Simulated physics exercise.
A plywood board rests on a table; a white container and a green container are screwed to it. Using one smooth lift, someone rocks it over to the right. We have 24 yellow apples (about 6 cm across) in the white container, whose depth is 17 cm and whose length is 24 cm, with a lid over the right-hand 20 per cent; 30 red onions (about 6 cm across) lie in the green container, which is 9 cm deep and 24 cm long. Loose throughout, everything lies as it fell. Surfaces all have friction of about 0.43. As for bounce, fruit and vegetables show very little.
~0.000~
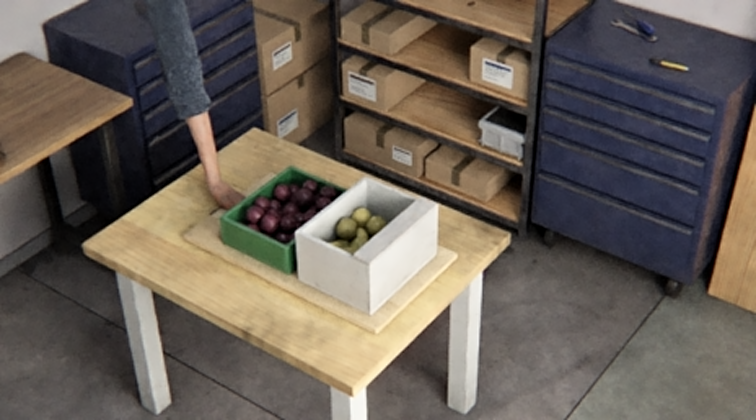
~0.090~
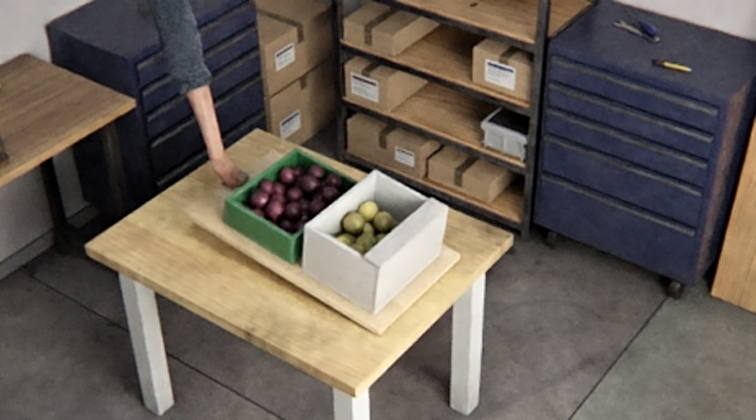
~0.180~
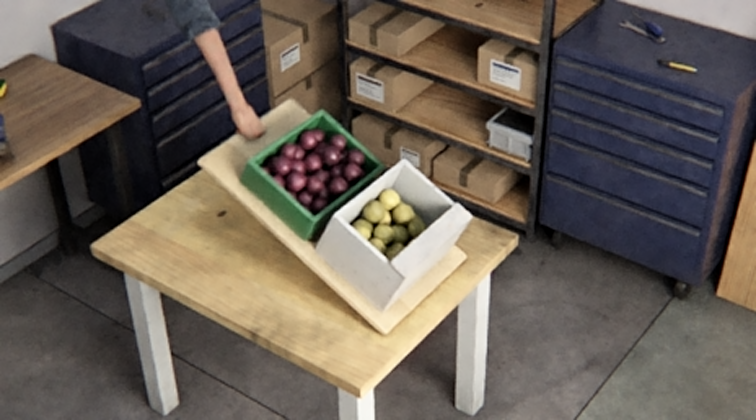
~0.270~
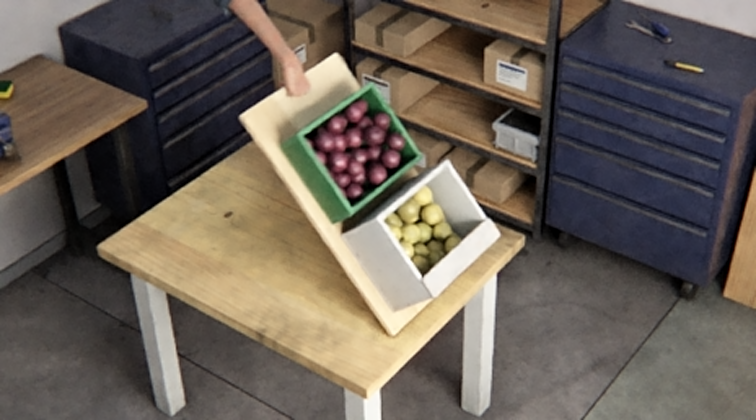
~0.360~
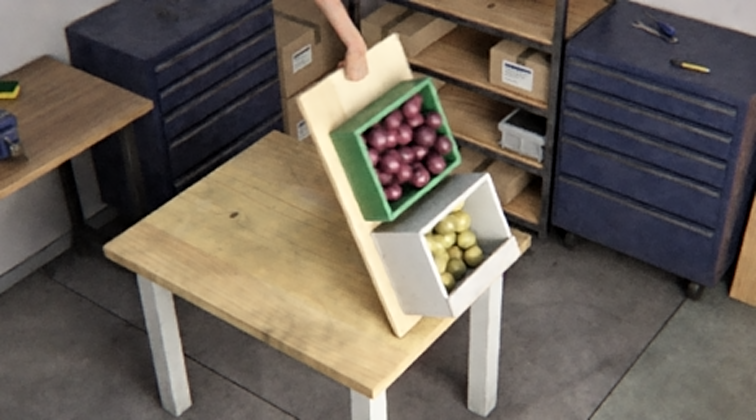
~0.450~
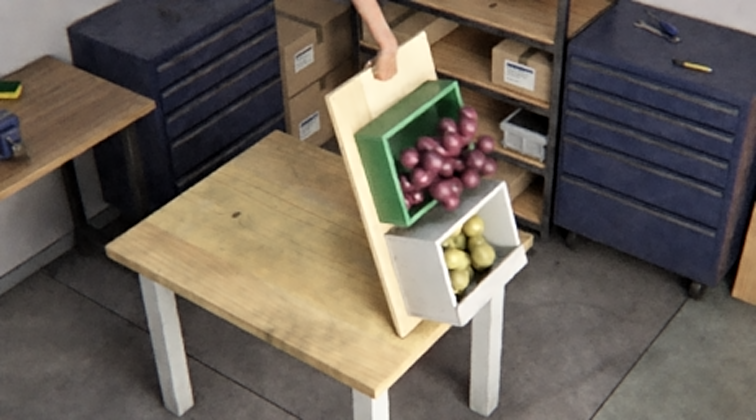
A hand lifted one end of a board on a table, tilting it steeply to the right, and dark red onions tumbled out of the green container while the yellow apples stayed in the white one.
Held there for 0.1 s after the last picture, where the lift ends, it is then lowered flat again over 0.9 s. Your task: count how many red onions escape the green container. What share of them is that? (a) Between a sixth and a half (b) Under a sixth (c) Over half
c.
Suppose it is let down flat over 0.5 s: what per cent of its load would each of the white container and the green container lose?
White container 0, green container 100 per cent.
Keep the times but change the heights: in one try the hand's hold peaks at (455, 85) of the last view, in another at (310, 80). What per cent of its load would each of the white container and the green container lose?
White container: 40 %, then 0 %; green container: 100 %, then 30 %.
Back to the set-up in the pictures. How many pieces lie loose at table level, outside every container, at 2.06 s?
About 3 of them.
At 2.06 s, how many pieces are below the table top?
Count: Roughly 25.
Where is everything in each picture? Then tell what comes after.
In the first picture (each is followed by its nearest rim corner in this view; the camera pans a little), green container, (284, 246); white container, (367, 263); 0° from level; none out.
Green container, (291, 237); white container, (378, 266); 8° from level, in the second picture.
Green container, (313, 218); white container, (402, 275); 26° from level, in the third picture.
Green container, (351, 210); white container, (431, 293); 47° from level, in the fourth picture.
Green container, (391, 215); white container, (452, 313); 65° from level, in the fifth picture.
Green container, (408, 221); white container, (460, 321); 73° from level; 19 out, the lowest onion at (470, 178), in the sixth picture.
After 0.71 s, tilt 67°; white container 23 in, 1 out and green container 1 in, 29 out.
After 1.03 s, tilt 33°; white container 23 in, 1 out and green container 1 in, 29 out.
After 1.48 s, tilt 0°; white container 23 in, 1 out and green container 1 in, 29 out.
When it is over (at 2.06 s), white container 23 in, 1 out and green container 1 in, 29 out. Asked share, 29 of 30, 97 per cent.
